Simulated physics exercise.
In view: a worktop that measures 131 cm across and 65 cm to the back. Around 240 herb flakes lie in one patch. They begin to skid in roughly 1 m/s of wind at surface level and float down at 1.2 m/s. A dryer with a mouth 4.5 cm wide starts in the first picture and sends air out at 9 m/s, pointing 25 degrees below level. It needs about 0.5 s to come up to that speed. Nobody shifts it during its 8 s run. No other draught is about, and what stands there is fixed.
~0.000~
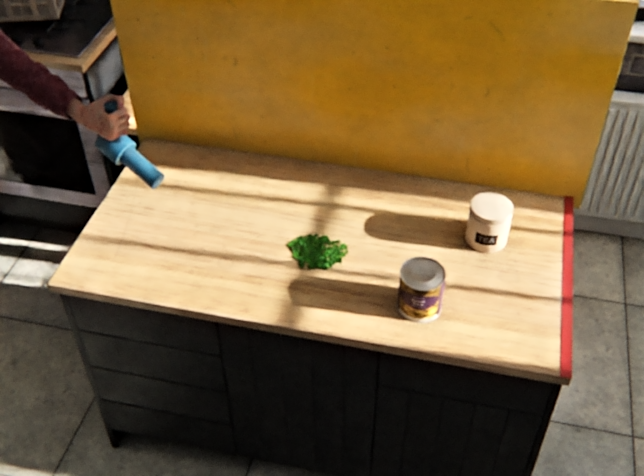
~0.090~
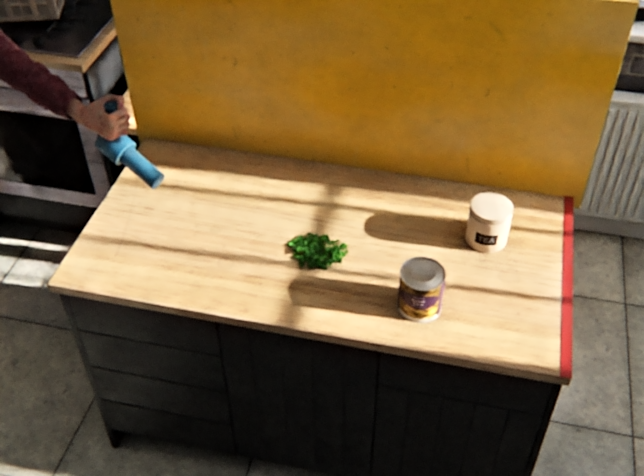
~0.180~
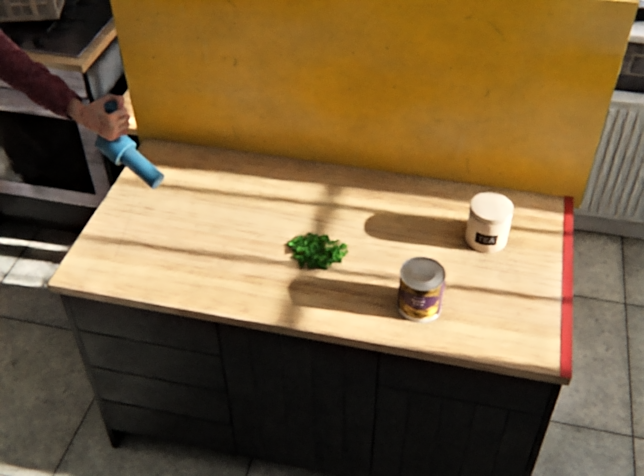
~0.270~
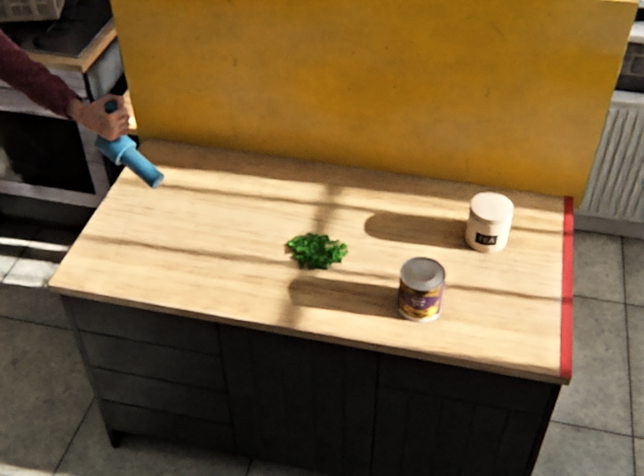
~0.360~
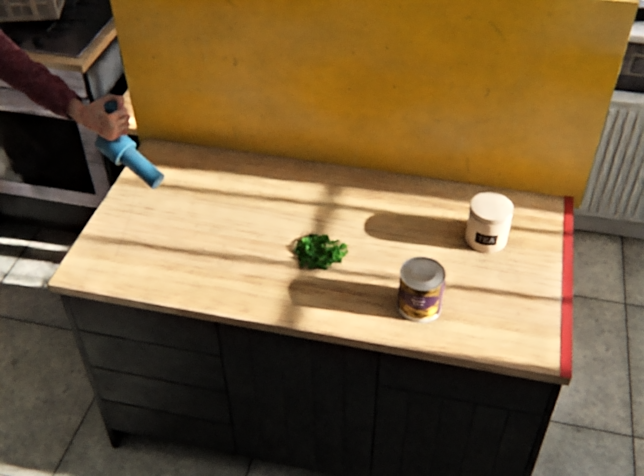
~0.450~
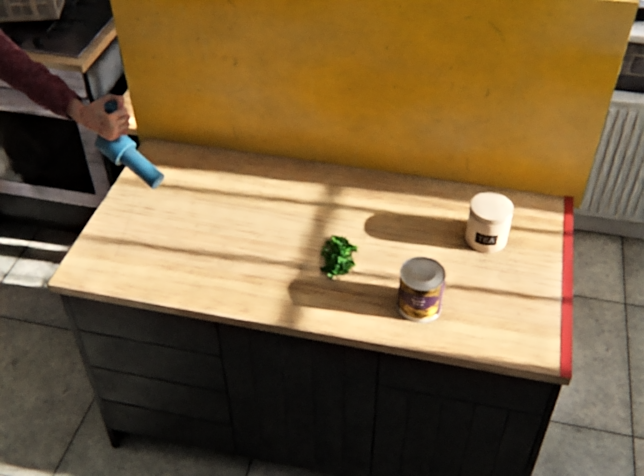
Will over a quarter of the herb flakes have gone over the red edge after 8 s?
More than a quarter over the red edge: Yes.
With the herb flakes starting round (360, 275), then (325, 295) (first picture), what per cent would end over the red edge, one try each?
In turn about 50 %, 0 %.
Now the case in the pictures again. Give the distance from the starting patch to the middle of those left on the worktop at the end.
About 50 cm.
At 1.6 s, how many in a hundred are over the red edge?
Near 50 %.
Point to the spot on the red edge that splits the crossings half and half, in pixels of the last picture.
At about (573, 295).
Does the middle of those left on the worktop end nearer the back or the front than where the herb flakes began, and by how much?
To the front, by about 10 cm.
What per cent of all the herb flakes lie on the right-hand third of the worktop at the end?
Some 30 per cent.
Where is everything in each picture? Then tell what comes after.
The middle of the herb flakes is near (318, 252), none has stirred yet and the mouth of the dryer is at (158, 182), in the first frame.
The middle of the herb flakes is near (318, 251), none has stirred yet and the red edge is centred on (573, 278), in the second frame.
The middle of the herb flakes is near (318, 251), none has stirred yet, the top of a tin is at (423, 273) and the top of a jar is at (492, 206), in the third frame.
The middle of the herb flakes is near (318, 251) and none has stirred yet, in the fourth frame.
The middle of the herb flakes is near (318, 251) and about 5 % have left their places, in the fifth frame.
The middle of the herb flakes is near (341, 255), the farthest in sight from the dryer is at (353, 264) and about 85 % have left their places, in the sixth frame.
After 1.6 s the count stands so, 46 % are over the red edge; the middle of those still in play is near (501, 305).
After 2.6 s the count stands so, 52 % are over the red edge; the middle of those still in play is near (501, 305).
After 4.4 s the count stands so, 58 % are over the red edge; the middle of those still in play is near (501, 305).
After 8.0 s, at the end, 64 % are over the red edge; the middle of those still in play is near (501, 305).
